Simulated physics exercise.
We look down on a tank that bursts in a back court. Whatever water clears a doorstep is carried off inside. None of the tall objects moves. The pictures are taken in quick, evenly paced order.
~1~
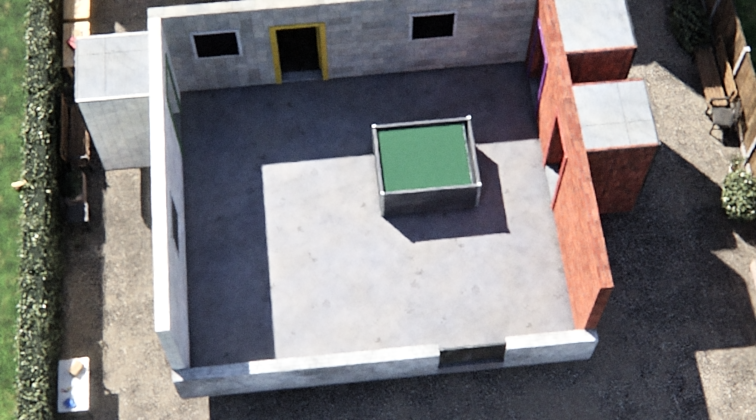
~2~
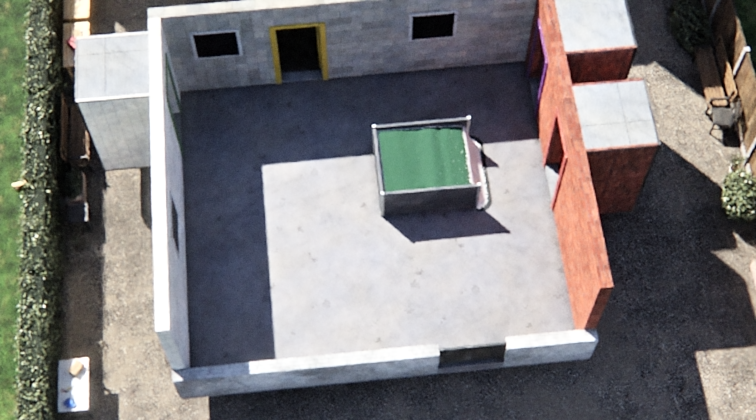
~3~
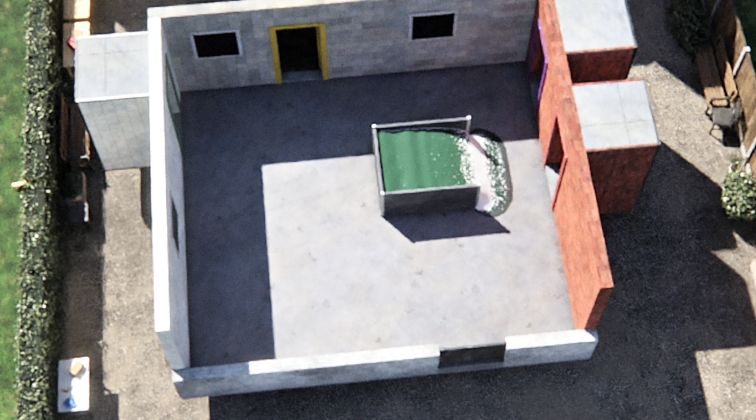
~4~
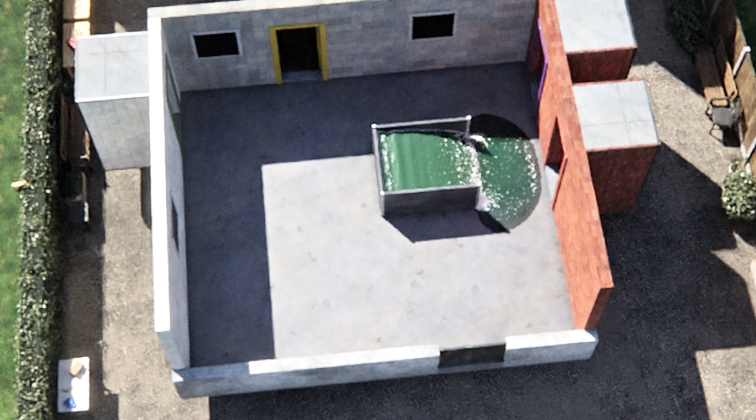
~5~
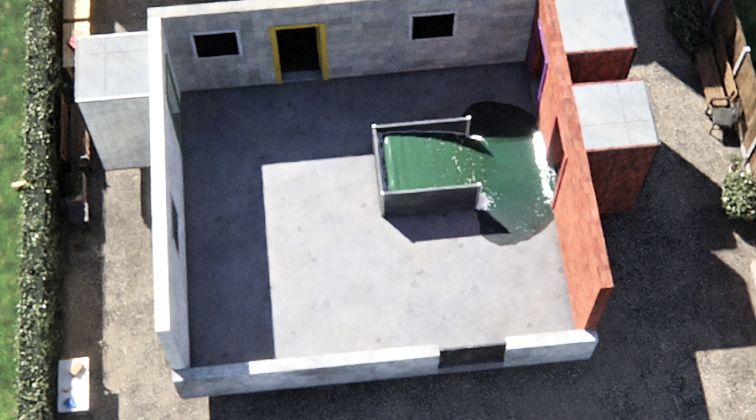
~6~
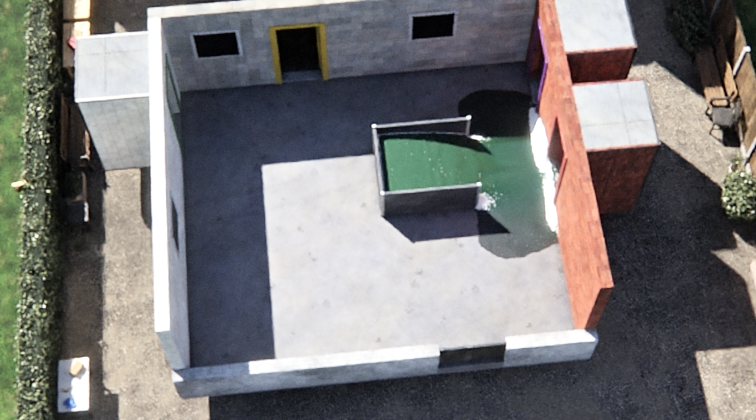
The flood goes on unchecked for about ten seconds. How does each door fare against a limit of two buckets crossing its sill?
The yellow door stays inside what's allowed there; the red door goes beyond what's allowed there; the purple door goes beyond what's allowed there; the green door stays inside what's allowed there.
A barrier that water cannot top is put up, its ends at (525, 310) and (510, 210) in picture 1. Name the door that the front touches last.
My answer is the door marked green.
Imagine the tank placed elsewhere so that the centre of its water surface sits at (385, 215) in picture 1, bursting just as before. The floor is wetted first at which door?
The one in red is first.
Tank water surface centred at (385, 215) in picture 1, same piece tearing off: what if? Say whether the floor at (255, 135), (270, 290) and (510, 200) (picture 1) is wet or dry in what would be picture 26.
Check in sequence: Still parched, still parched, soaked through.
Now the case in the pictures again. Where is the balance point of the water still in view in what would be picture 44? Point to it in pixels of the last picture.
That puts it at around (407, 206).
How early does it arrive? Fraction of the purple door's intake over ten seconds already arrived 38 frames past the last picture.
Share at that point: Close to 95 in a hundred.
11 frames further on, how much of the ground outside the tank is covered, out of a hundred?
It comes to 20 per cent.
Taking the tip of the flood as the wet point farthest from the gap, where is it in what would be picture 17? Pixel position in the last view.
Somewhere near (577, 343).
A moment on, water covers 15 % of the floor; the yellow door not reached, the red door far over two buckets in, the purple door under two buckets in, the green door not reached.
Next, water covers 20 % of the floor; the yellow door not reached, the red door far over two buckets in, the purple door over two buckets in, the green door not reached.
Then, water covers 40 % of the floor; the yellow door wet at the sill, nothing in, the red door far over two buckets in, the purple door far over two buckets in, the green door not reached.
Later, water covers 80 % of the floor; the yellow door wet at the sill, nothing in, the red door far over two buckets in, the purple door far over two buckets in, the green door wet at the sill, nothing in.
In the end, water covers 95 % of the floor; the yellow door wet at the sill, nothing in, the red door far over two buckets in, the purple door far over two buckets in, the green door wet at the sill, nothing in.
